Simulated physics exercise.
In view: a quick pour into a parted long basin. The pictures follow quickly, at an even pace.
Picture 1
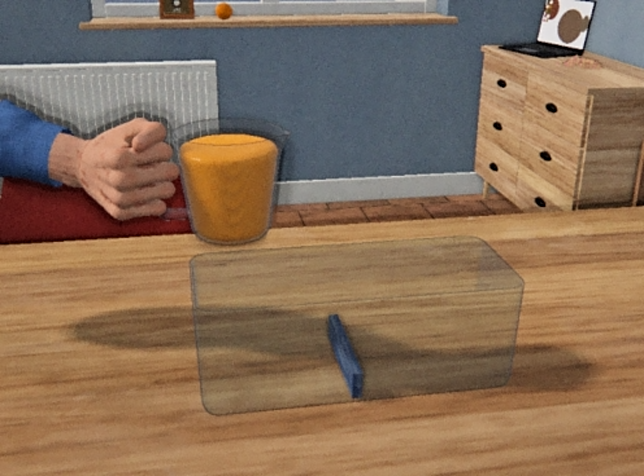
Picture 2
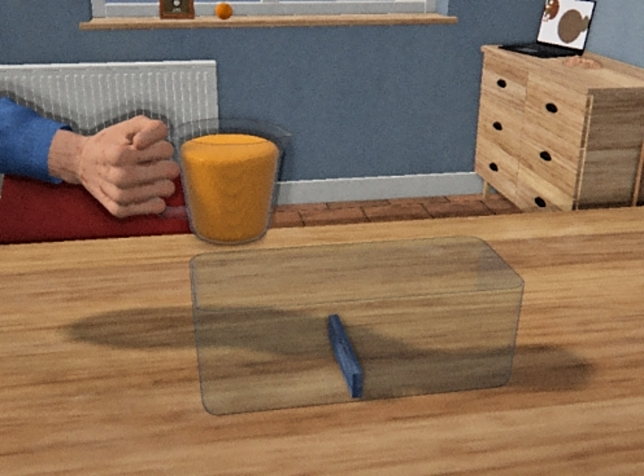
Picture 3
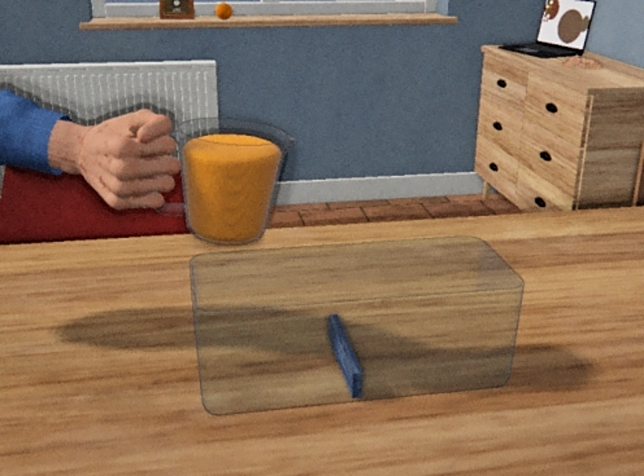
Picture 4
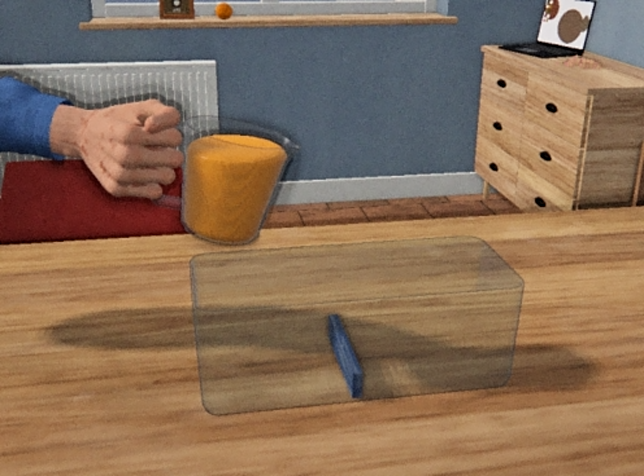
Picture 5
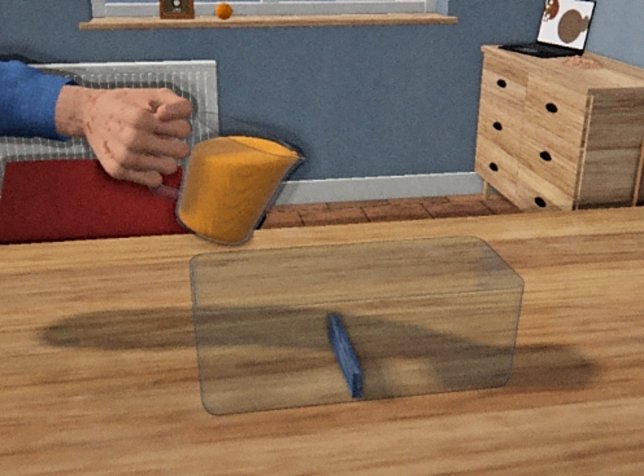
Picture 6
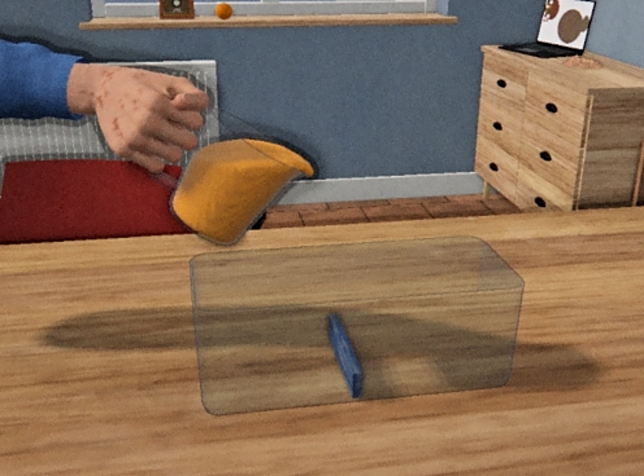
A fist beside a clear jug of orange liquid rose slightly as the jug tilted to the right, slowly and then more steeply, above a see-through basin with a low blue divider inside.
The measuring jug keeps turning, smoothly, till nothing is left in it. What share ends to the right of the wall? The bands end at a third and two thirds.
It comes to from a third to two thirds.
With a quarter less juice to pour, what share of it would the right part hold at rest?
Some 30 per cent.
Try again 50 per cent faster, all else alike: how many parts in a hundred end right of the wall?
Some 35 per cent.
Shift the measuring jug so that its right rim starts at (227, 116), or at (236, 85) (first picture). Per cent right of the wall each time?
Roughly 10 per cent, and 10 per cent.
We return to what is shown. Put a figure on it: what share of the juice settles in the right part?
Near 45 %.
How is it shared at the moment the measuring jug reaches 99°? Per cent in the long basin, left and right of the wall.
Some 10 per cent left and 25 right.
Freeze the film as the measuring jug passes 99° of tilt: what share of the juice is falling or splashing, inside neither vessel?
It comes to 20 per cent or so.
A moment on, the measuring jug is tipped on its side and 43 per cent is still to pour, 10 is left of the wall and 25 right of it.
Next, the measuring jug is tipped right over and 3 per cent is still to pour, 51 is left of the wall and 42 right of it.
Then the measuring jug is tipped right over and 0 per cent is still to pour, 55 is left of the wall and 44 right of it.
Later the measuring jug is tipped right over and 0 per cent is still to pour, 55 is left of the wall and 44 right of it.
At rest 55 per cent lies left of the wall, 44 right of it and 1 outside.
